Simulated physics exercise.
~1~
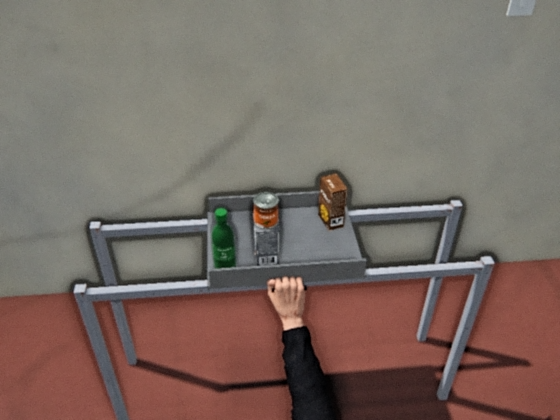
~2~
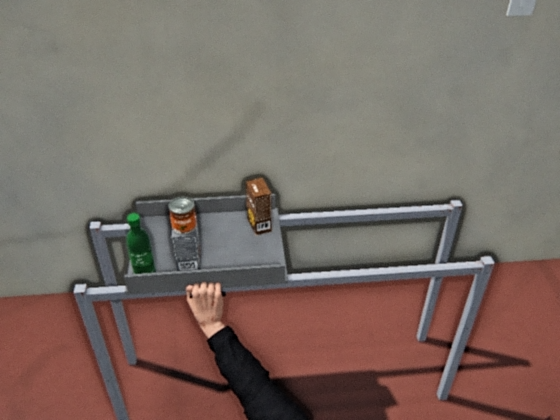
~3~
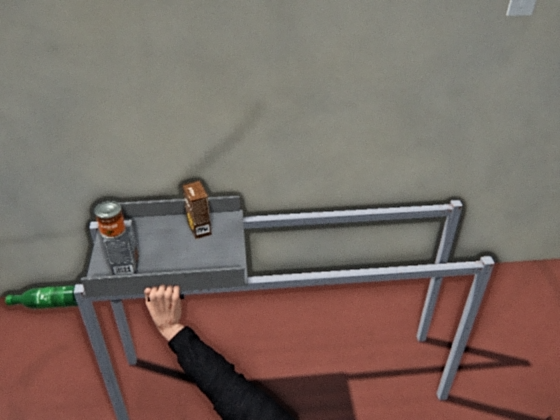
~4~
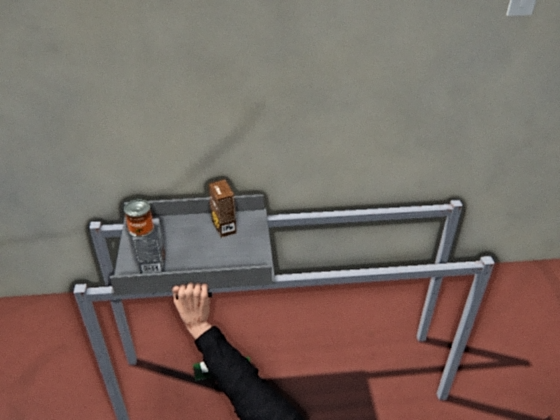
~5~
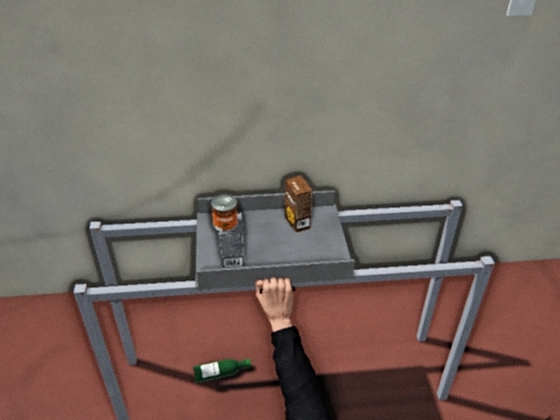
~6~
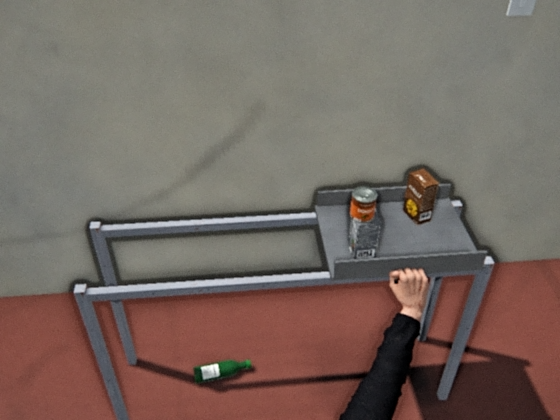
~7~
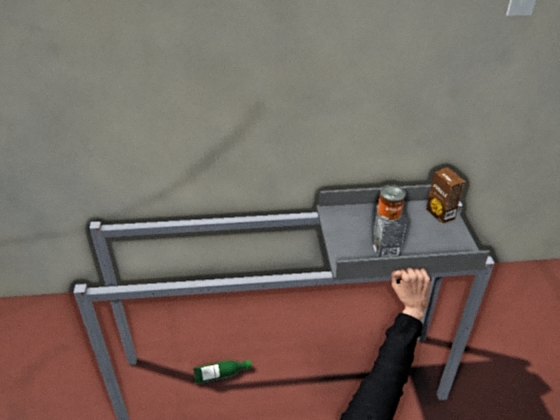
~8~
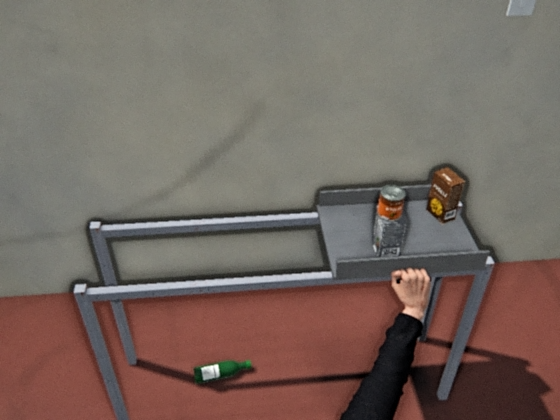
To begin with, a hand grips the front of a grey tray midway along a metal rack, with a green bottle, an orange tin, a grey carton and a brown carton standing on it. The hand moves the tray left to the end of the rack, and the bottle tips over the open left side. As the tray heads back right, the bottle drops to the red floor. The hand carries the tray to the right end, where the remaining three items slide a little further right. They finish upright on the tray, while the bottle lies on its side below.
